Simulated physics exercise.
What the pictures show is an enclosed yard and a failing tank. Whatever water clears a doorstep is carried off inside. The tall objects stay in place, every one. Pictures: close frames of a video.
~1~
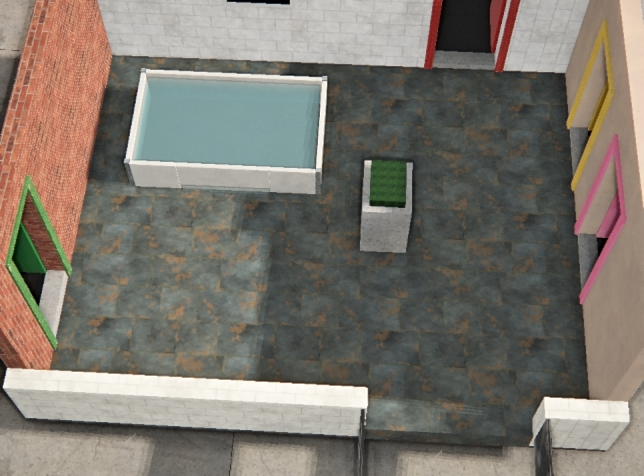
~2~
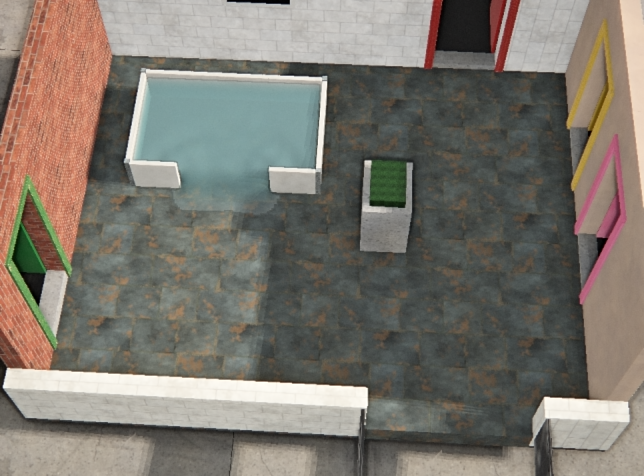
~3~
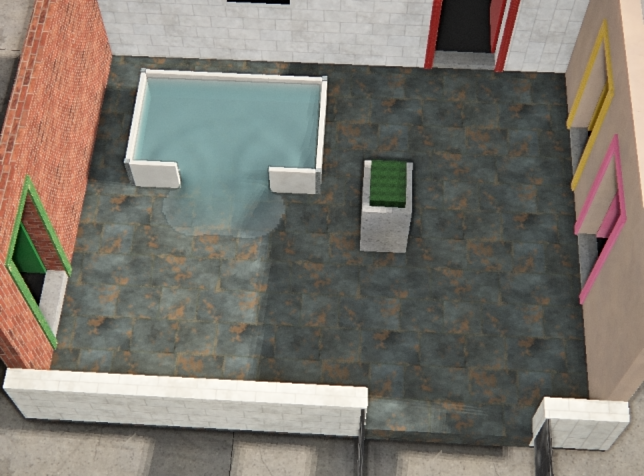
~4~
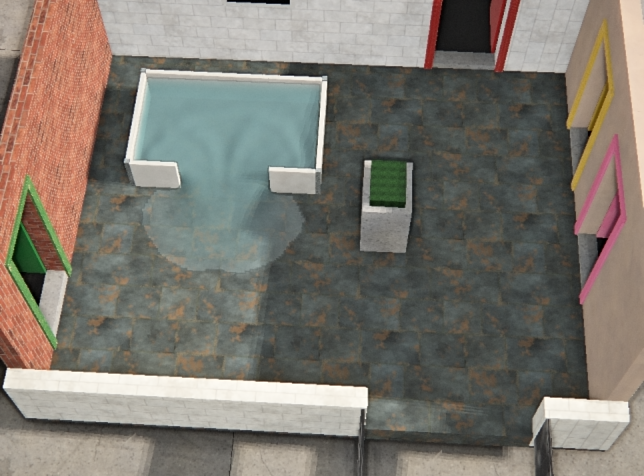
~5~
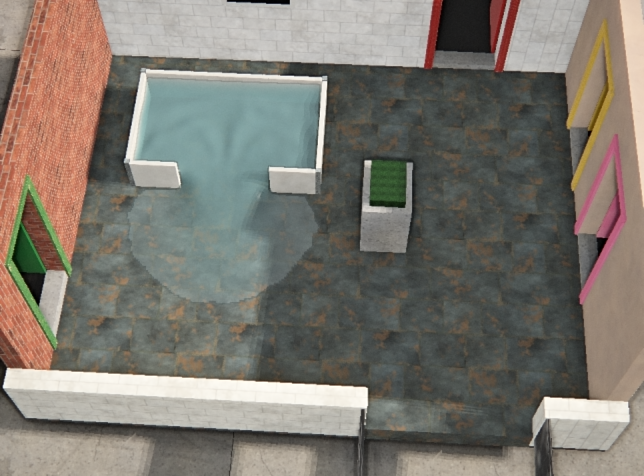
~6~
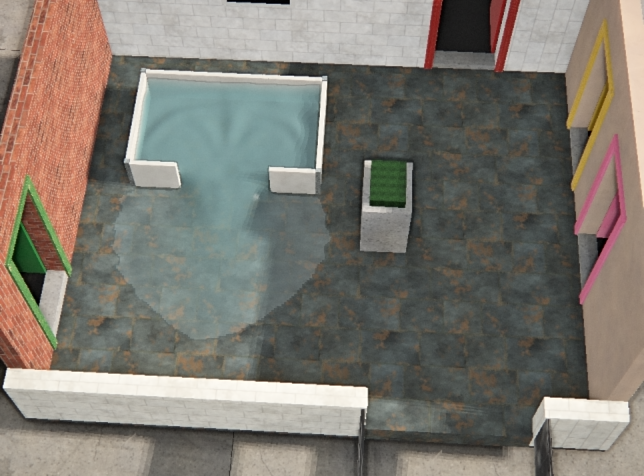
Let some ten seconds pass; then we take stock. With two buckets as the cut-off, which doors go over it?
Door by door: The red door stays within two buckets; the pink door stays within two buckets; the green door stays within two buckets; the yellow door stays within two buckets.
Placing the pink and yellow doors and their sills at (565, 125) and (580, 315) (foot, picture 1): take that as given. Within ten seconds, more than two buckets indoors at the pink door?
What follows is that the pink door remains below.
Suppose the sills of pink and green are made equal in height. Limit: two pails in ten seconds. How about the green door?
As I read it, the green door exceeds it.
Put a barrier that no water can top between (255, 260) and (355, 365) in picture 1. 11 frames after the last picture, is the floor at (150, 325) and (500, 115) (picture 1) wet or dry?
Taking the points in order, the first is inundated and the second is high and dry.
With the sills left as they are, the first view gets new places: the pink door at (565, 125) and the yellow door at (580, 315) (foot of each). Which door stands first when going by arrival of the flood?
Result: The door marked green.
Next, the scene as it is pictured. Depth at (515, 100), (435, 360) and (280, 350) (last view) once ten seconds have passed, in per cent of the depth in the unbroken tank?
In order: 4, 6, 14 %.
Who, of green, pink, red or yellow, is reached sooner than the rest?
Looks like the one in green.
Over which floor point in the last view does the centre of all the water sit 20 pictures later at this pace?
Close to (219, 246), I reckon.
A moment on, water covers 25 % of the floor; the red door not reached, the pink door not reached, the green door not reached, the yellow door not reached.
Next, water covers 35 % of the floor; the red door not reached, the pink door not reached, the green door wet at the sill, nothing in, the yellow door not reached.
Then, water covers 40 % of the floor; the red door not reached, the pink door not reached, the green door wet at the sill, nothing in, the yellow door not reached.
Later, water covers 60 % of the floor; the red door not reached, the pink door wet at the sill, nothing in, the green door wet at the sill, nothing in, the yellow door not reached.
In the end, water covers 90 % of the floor; the red door wet at the sill, nothing in, the pink door wet at the sill, nothing in, the green door wet at the sill, nothing in, the yellow door wet at the sill, nothing in.
